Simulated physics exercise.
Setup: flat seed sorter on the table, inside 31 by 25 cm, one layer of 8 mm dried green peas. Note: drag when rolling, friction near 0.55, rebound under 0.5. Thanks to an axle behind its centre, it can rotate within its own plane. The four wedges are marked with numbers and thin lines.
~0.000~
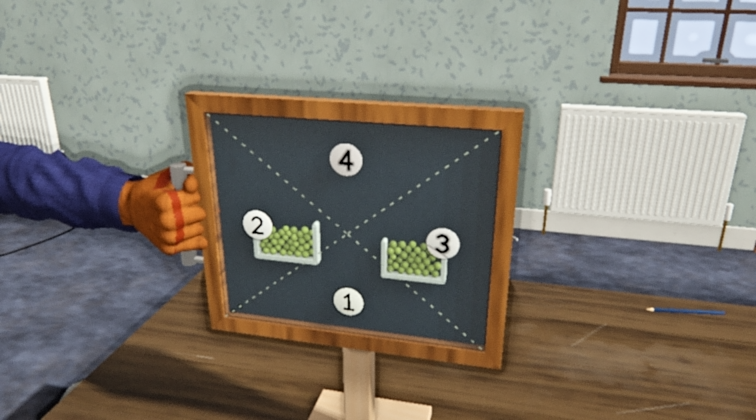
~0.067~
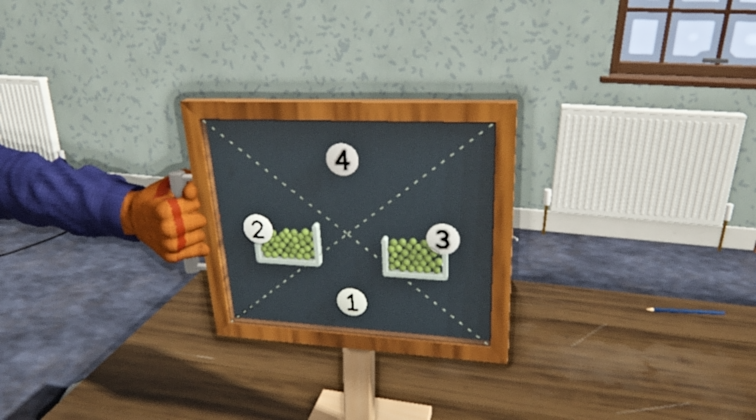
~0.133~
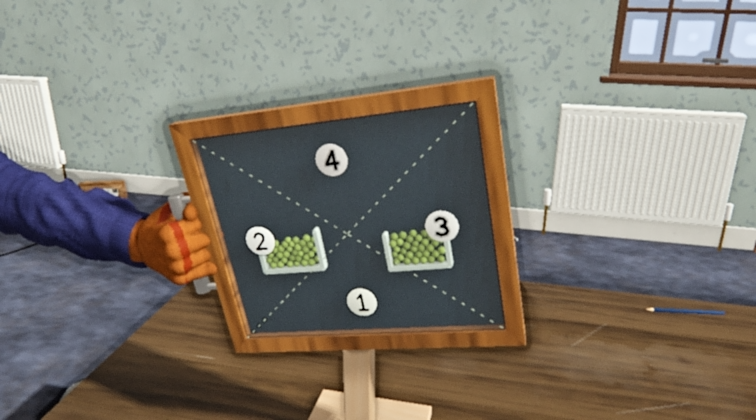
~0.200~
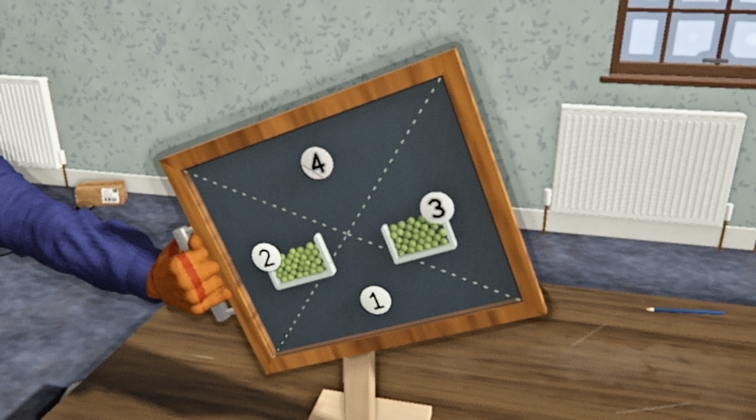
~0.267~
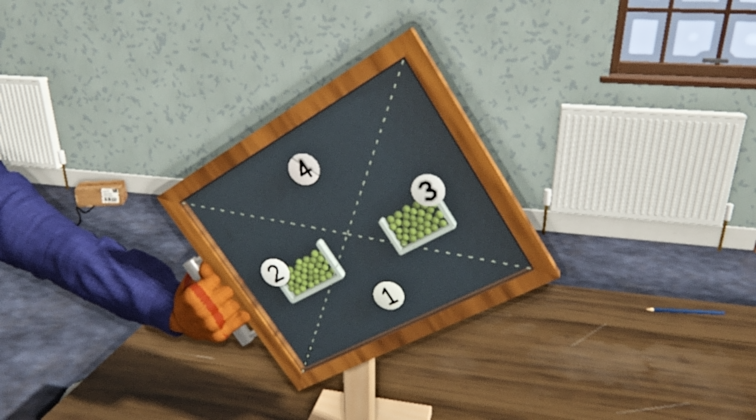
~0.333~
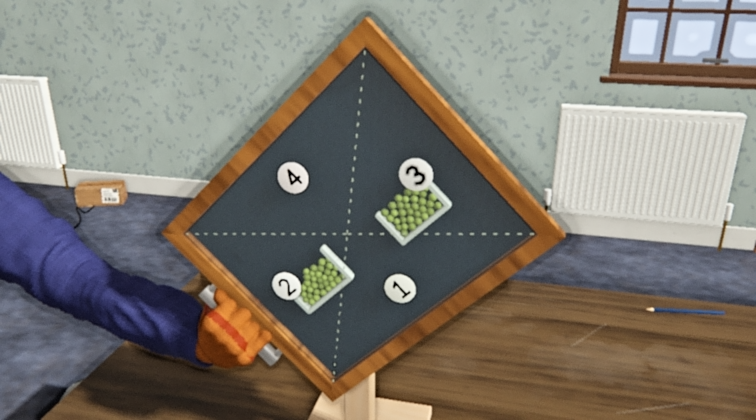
Wooden-framed dark board holding green peas in two white trays turning anticlockwise on its stand, an orange-gloved hand gripping its left side.
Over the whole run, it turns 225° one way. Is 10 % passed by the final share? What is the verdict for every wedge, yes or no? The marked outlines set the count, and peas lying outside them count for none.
Verdicts - wedge 1: No, wedge 2: No, wedge 3: Yes, wedge 4: Yes.
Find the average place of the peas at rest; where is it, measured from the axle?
Left: About 1 cm; below: About 15 cm.
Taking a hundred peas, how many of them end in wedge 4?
Share at rest: Approx. 55 %.
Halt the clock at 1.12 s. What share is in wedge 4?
Share: Close to 70 percent.
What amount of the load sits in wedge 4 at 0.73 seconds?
15 %.
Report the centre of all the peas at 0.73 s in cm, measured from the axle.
Right by about 1 cm and below by about 3 cm.
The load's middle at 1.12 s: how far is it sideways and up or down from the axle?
Right: About 9 cm; below: About 11 cm.
After 0.73 s, it stands 113° anticlockwise; the peas' middle is 1 cm right of and 3 cm below the centre; no. 2, 50 %, no. 3, 30 %, no. 4, 15 %.
After 1.12 s, it stands 180° anticlockwise; the peas' middle is 9 cm right of and 11 cm below the centre; no. 2, 30 %, no. 4, 70 %.
After 1.46 s, it has come round 225° anticlockwise; the peas' middle is 12 cm right of and 4 cm below the centre; no. 2, 10 %, no. 4, 90 %.
All still by 2.3 s, it has come round 225° anticlockwise; no. 1, 0 %, no. 2, 0 %, no. 3, 45 %, no. 4, 55 %.
